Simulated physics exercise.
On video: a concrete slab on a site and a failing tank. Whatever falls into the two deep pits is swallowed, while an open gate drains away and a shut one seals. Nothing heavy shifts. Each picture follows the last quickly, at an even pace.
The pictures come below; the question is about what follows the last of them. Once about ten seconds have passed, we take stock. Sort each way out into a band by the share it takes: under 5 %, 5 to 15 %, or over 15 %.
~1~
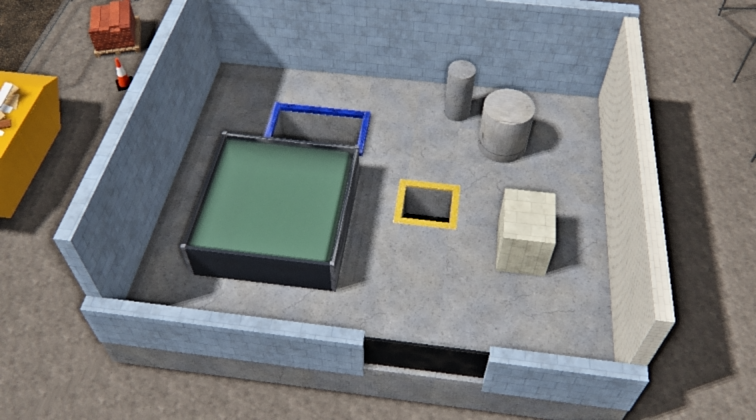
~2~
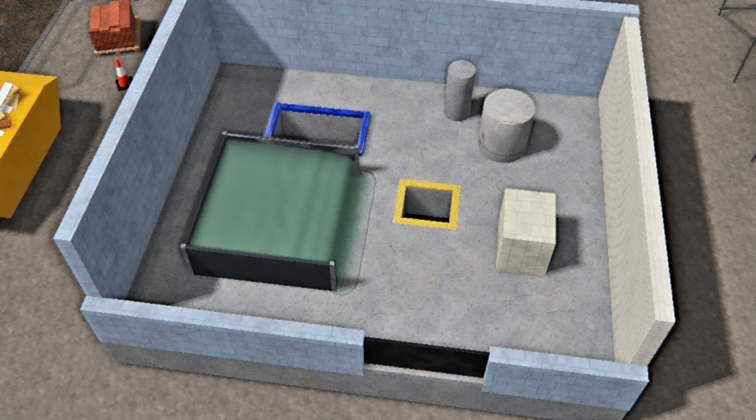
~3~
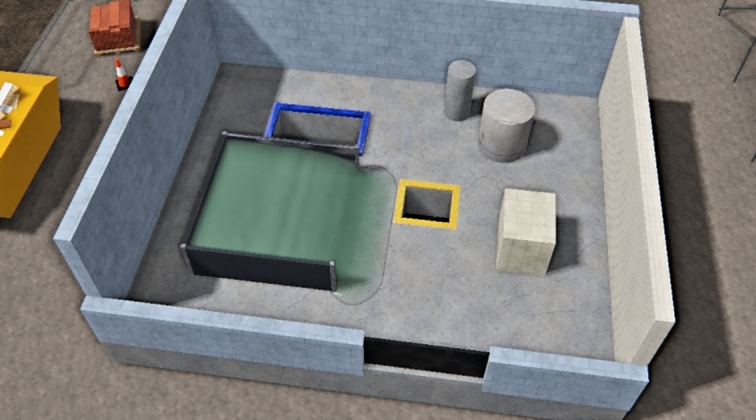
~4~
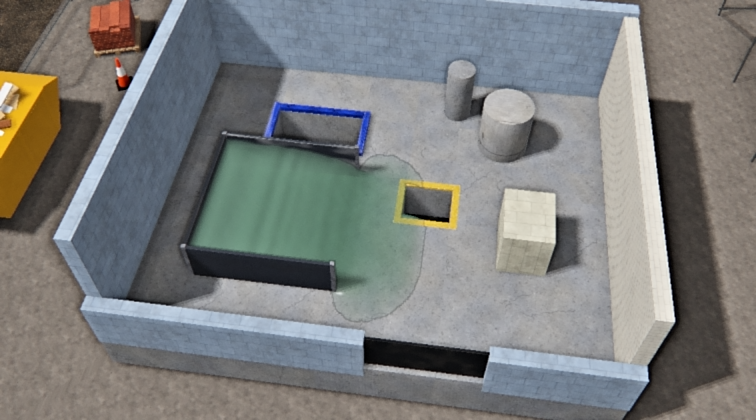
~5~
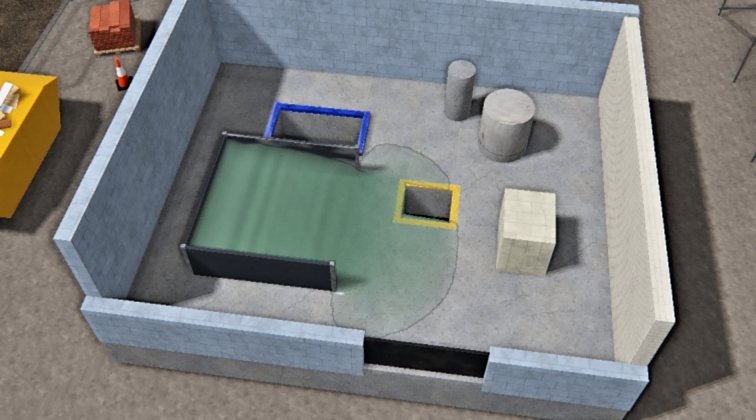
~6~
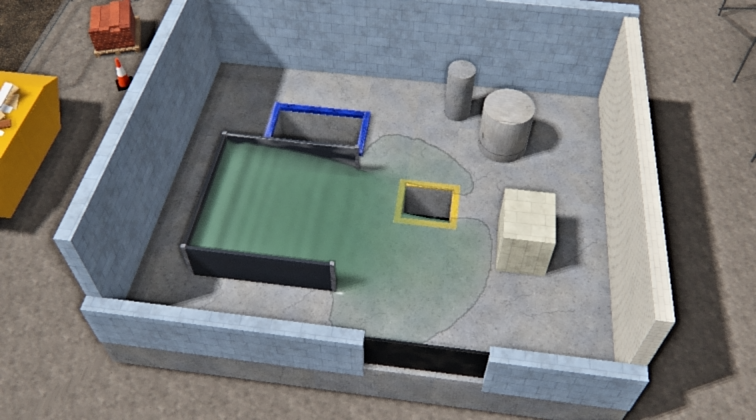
Shares: The gate takes under 5 %; the blue pit takes under 5 %; the yellow pit takes over 15 %.
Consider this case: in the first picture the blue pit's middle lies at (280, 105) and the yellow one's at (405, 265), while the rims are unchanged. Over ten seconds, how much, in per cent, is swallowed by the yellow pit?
The yellow pit receives 40 per cent.
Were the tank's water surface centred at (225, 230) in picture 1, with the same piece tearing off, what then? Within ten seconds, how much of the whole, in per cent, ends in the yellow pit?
I'd put the yellow pit at 25 per cent of the whole.
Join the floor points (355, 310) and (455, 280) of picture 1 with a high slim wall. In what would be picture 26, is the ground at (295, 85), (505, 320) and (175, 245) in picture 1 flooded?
As the points were listed, they come out free from flooding, taken by the flood, and finally free from flooding.
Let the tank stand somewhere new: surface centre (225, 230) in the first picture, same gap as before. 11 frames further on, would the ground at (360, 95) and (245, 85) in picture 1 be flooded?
Reading them in sequence: High and dry, followed by high and dry.
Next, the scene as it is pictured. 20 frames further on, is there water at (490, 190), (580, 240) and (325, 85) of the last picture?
The readings in sequence are watered, watered, waterless.
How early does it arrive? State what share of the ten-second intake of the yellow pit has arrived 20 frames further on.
That share would be near 65 %.
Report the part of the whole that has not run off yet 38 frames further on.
That works out to about 72 per cent.
A moment on, water covers 35 % of the floor; the gate 0 %, the blue pit 0 %, the yellow pit 8 %.
Next, water covers 45 % of the floor; the gate 0 %, the blue pit 0 %, the yellow pit 16 %.
Then, water covers 60 % of the floor; the gate 0 %, the blue pit 0 %, the yellow pit 22 %.
Later, water covers 75 % of the floor; the gate 0 %, the blue pit 0 %, the yellow pit 28 %.
In the end, water covers 95 % of the floor; the gate 0 %, the blue pit 0 %, the yellow pit 35 %.
